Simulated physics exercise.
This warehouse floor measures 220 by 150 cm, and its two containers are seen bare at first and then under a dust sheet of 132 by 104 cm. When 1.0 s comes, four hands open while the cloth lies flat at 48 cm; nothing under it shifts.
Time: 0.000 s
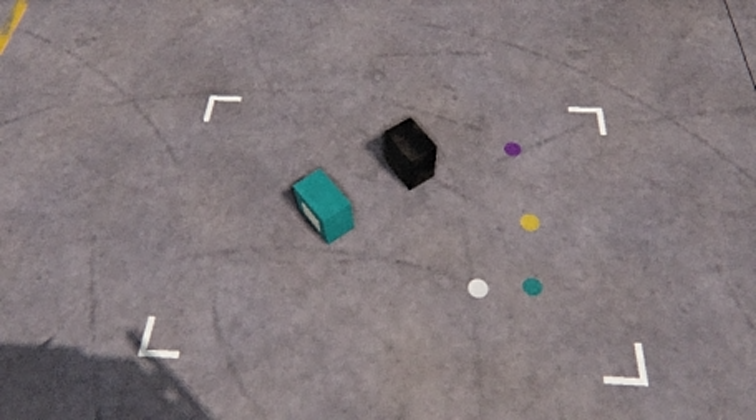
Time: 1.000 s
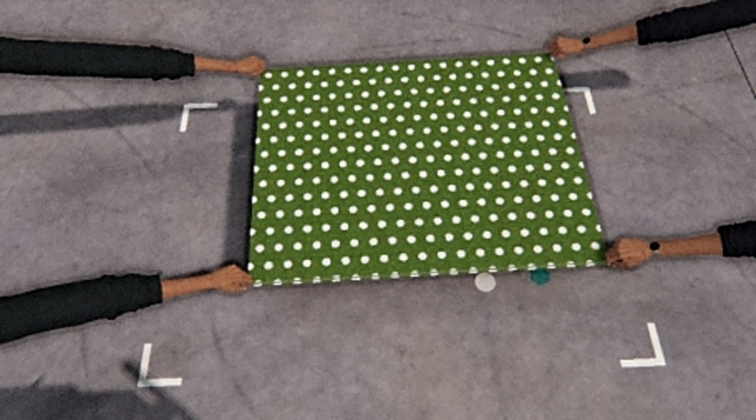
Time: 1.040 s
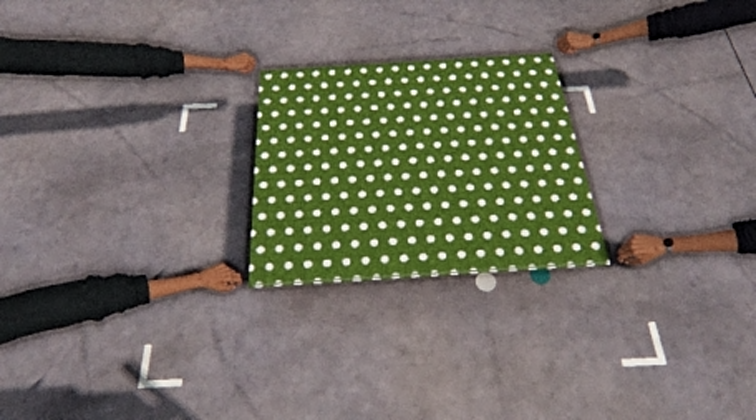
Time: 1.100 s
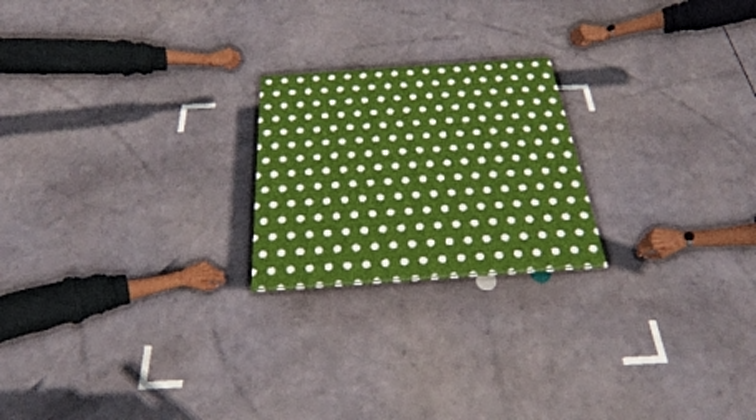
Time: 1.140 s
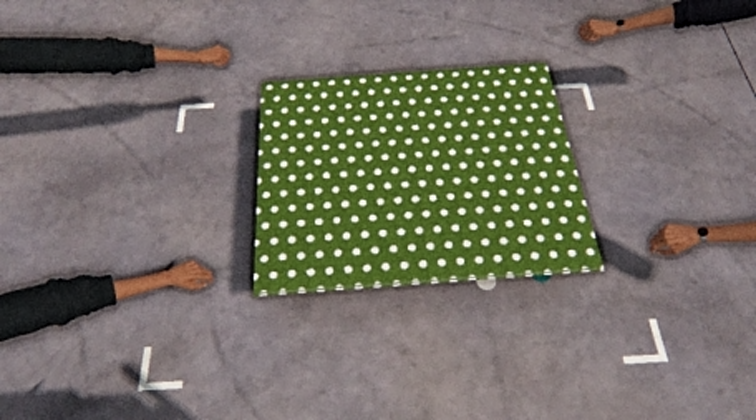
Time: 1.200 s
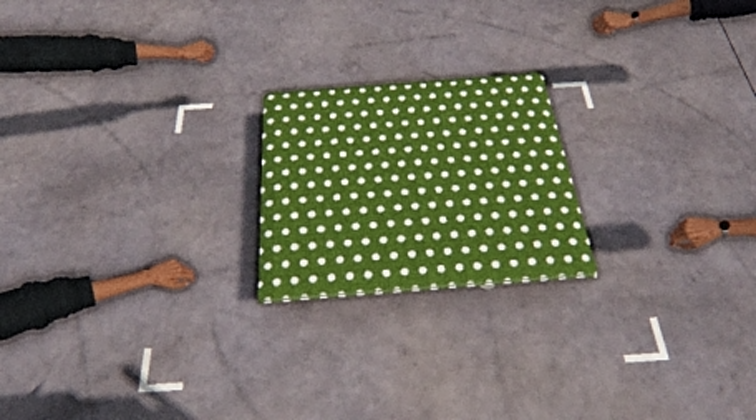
A green dotted cloth covers the floor objects as four hands release it and it sinks slightly.
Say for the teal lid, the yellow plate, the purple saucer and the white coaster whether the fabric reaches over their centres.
Result: Teal lid vanishes under it, yellow plate ends under the cloth, purple saucer ends under the cloth, white coaster ends under the cloth.
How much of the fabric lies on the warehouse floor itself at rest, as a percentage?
I'd put it near 25 in a hundred.
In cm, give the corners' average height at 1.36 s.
4 cm.
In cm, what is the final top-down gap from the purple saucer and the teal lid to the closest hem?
Roughly 6 cm, then 8 cm.
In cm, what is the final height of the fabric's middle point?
Roughly 14 cm.
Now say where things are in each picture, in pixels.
The first frame shows teal lid (533, 287); yellow plate (530, 222); purple saucer (513, 149); white coaster (478, 288); teal carton (321, 194), 24 cm tall; black crate (411, 138), 26 cm tall.
The second frame shows dust sheet corners (248, 286) (261, 70) (552, 53) (610, 264); highest point 48 cm, lowest 48 cm.
The third frame shows dust sheet corners (249, 288) (261, 71); highest point 47 cm, lowest 47 cm.
The fourth frame shows dust sheet corners (252, 292) (261, 77); highest point 44 cm, lowest 43 cm.
The fifth frame shows dust sheet corners (254, 297) (262, 83); highest point 40 cm, lowest 39 cm.
The sixth frame shows dust sheet corners (260, 304) (265, 96) (540, 75) (597, 277); highest point 34 cm, lowest 31 cm.
At 1.4 s, 0 % of it is down, spanning 129 by 103 cm, above white coaster, yellow plate, purple saucer, teal lid.
At 1.5 s, 25 % of it is down, spanning 127 by 105 cm, above white coaster, yellow plate, purple saucer, teal lid.
At 1.7 s, 25 % of it is down, spanning 131 by 104 cm, above white coaster, yellow plate, purple saucer, teal lid.
At 1.8 s, 25 % of it is down, spanning 130 by 104 cm, above white coaster, yellow plate, purple saucer, teal lid.
At 3.3 s, 25 % of it is down, spanning 130 by 104 cm, above white coaster, yellow plate, purple saucer, teal lid.
